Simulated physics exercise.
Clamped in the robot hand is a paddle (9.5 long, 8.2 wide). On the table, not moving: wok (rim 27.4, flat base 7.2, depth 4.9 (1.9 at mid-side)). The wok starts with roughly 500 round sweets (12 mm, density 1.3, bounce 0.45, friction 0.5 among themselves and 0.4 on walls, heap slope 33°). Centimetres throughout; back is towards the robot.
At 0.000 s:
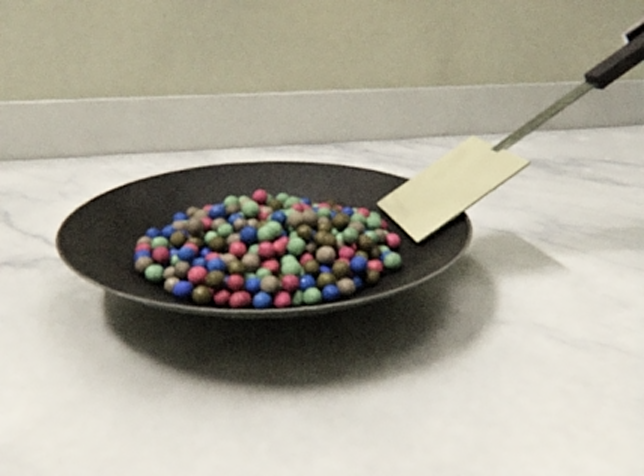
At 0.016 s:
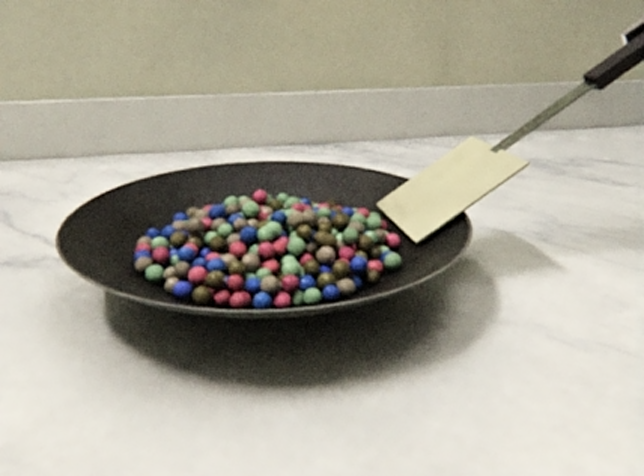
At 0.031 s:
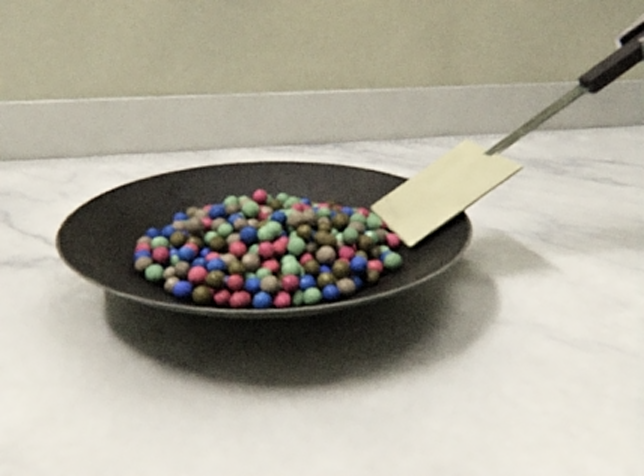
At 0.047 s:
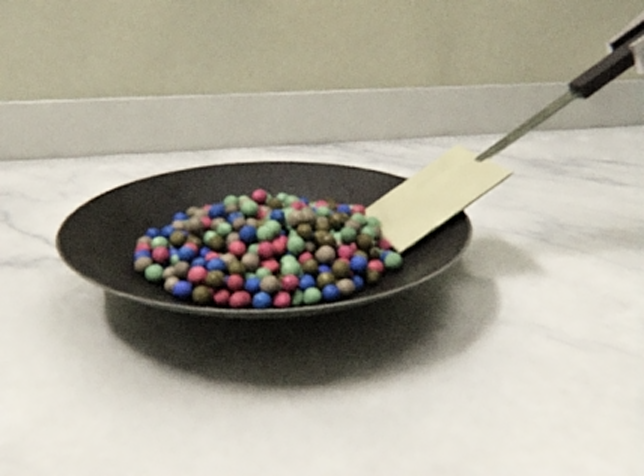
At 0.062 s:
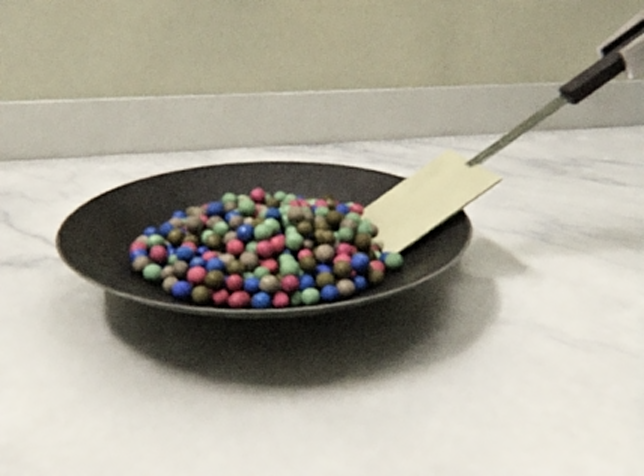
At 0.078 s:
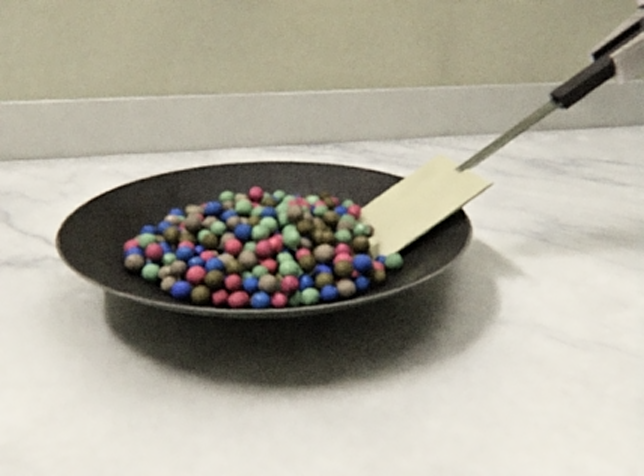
On a marble-patterned table, a robot hand held a pale paddle at the right side of a dark wok of colourful round sweets, then slid it slightly down and left, nudging the heap a little leftward.
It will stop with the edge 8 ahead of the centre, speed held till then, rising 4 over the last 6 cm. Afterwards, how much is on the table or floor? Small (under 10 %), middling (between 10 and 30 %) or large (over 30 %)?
A middling share, between 10 and 30 %, ends on the table or floor.
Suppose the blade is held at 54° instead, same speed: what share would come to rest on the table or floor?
In that case some 20 per cent.
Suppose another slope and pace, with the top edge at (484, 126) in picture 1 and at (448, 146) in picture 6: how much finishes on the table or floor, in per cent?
Some 20 per cent.
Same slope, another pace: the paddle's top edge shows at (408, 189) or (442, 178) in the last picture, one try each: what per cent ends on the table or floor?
Some 50 and 30 per cent.
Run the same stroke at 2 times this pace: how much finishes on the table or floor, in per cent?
About 40 per cent.
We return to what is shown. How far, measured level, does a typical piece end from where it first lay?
Some 6 cm.
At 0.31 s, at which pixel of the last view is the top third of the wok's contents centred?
Around (145, 213).
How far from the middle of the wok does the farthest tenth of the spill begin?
About 25 cm.
After 0.19 s, sloping 33°, highest piece 6 above the table; 495 in the wok.
After 0.31 s, sloping 33°, highest piece 8 above the table; 484 in the wok, 11 on the blade or in flight.
After 0.57 s, sloping 33°, highest piece 8 above the table; 414 in the wok, 74 on the table or floor, 7 on the blade or in flight.
After 1.62 s, sloping 33°, highest piece 6 above the table; 408 in the wok, 87 on the table or floor.
In the end, 408 in the wok, 87 on the table or floor. That is 18 % on the table or floor.
